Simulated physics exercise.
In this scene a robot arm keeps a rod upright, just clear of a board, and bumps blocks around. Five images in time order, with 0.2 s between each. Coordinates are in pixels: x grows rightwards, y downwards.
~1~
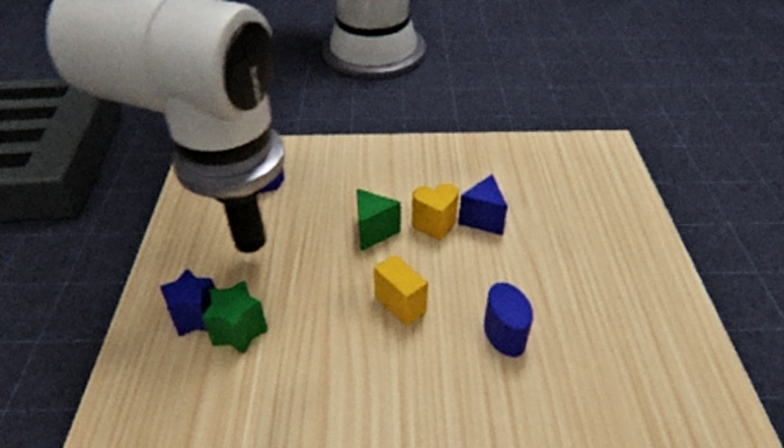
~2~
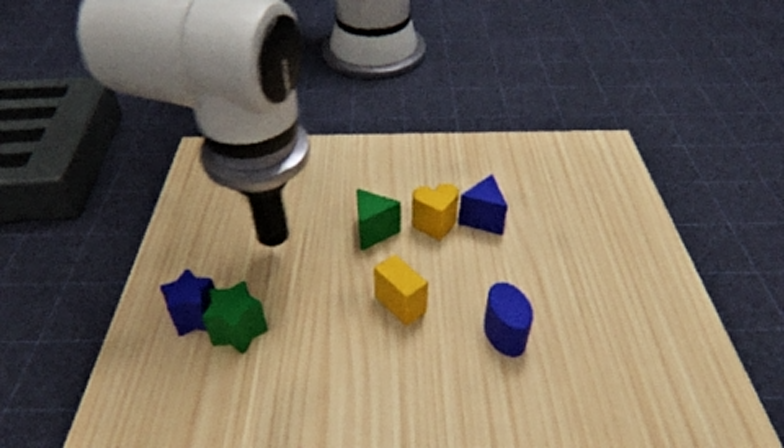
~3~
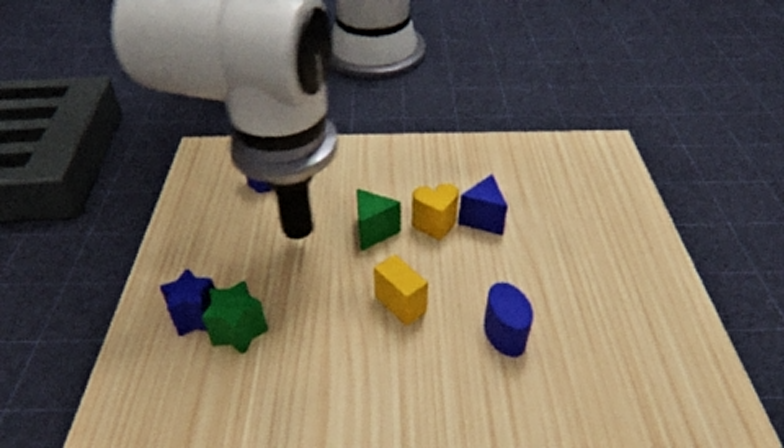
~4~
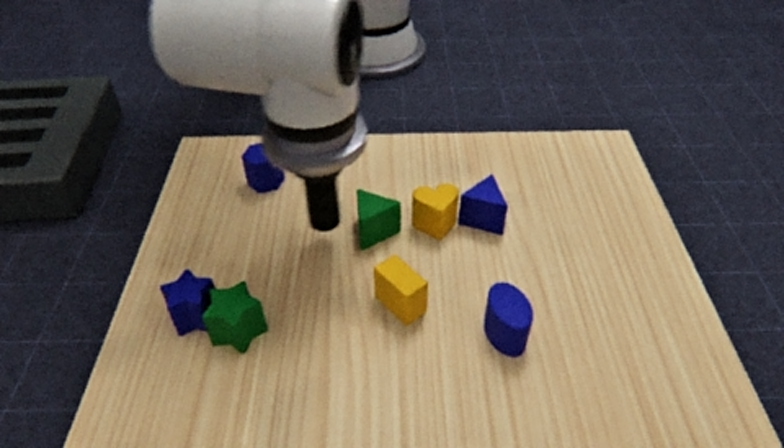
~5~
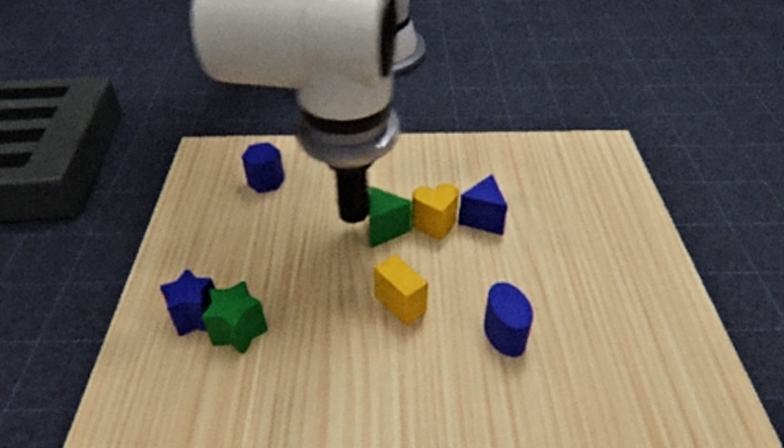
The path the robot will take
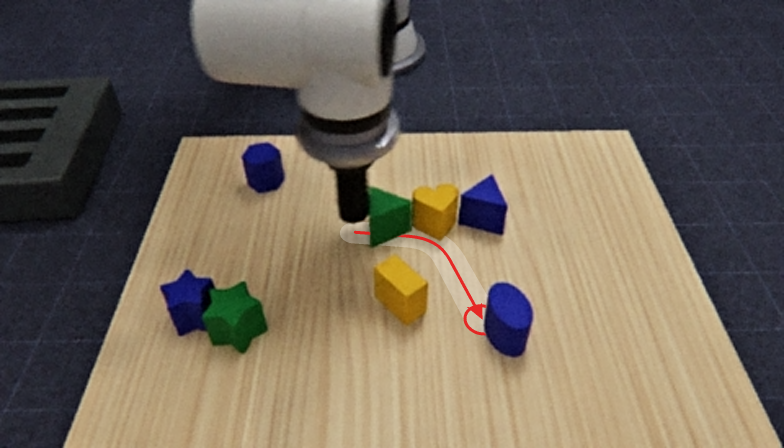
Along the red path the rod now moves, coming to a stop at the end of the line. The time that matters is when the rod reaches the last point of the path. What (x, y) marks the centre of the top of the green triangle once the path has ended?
Close to (476, 214).
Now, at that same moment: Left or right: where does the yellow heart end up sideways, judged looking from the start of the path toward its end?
The left-hand side.
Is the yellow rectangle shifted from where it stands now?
Final answer: No.
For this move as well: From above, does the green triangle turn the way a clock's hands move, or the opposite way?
Short answer: Counterclockwise.
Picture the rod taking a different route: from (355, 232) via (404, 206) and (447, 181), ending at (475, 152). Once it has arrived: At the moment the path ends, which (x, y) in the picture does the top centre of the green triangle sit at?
Final place: (412, 199).
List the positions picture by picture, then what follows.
In the first picture, lower end of the rod at (251, 243), tops of blocks, green triangle at (373, 203), yellow rectangle at (401, 274), yellow heart at (437, 195), blue triangle at (487, 191), blue oval at (511, 304).
In the second picture, rod at (273, 236), blocks as before.
In the third picture, rod at (298, 229), blocks as before.
In the fourth picture, rod at (325, 222), blocks as before.
In the fifth picture, rod at (354, 214), green triangle at (384, 201), yellow rectangle at (401, 274), yellow heart at (437, 195), blue triangle at (487, 191), blue oval at (511, 304).
The drawn path runs from (355, 232) over (415, 237) and (455, 270) to (482, 320).
On the path given first. One third of the way, rod at (417, 219); green triangle at (449, 208); yellow heart at (456, 187); blue triangle at (494, 191).
Two thirds of the way, rod at (458, 253); green triangle at (476, 214), turned 25° anticlockwise; yellow heart at (458, 186), turned 15° anticlockwise; blue triangle at (495, 191), turned 15° anticlockwise.
At the end, rod at (485, 302); green triangle at (476, 214), turned 25° anticlockwise; yellow rectangle not moved; yellow heart at (458, 186), turned 15° anticlockwise; blue triangle at (495, 191), turned 15° anticlockwise; blue oval at (524, 319).
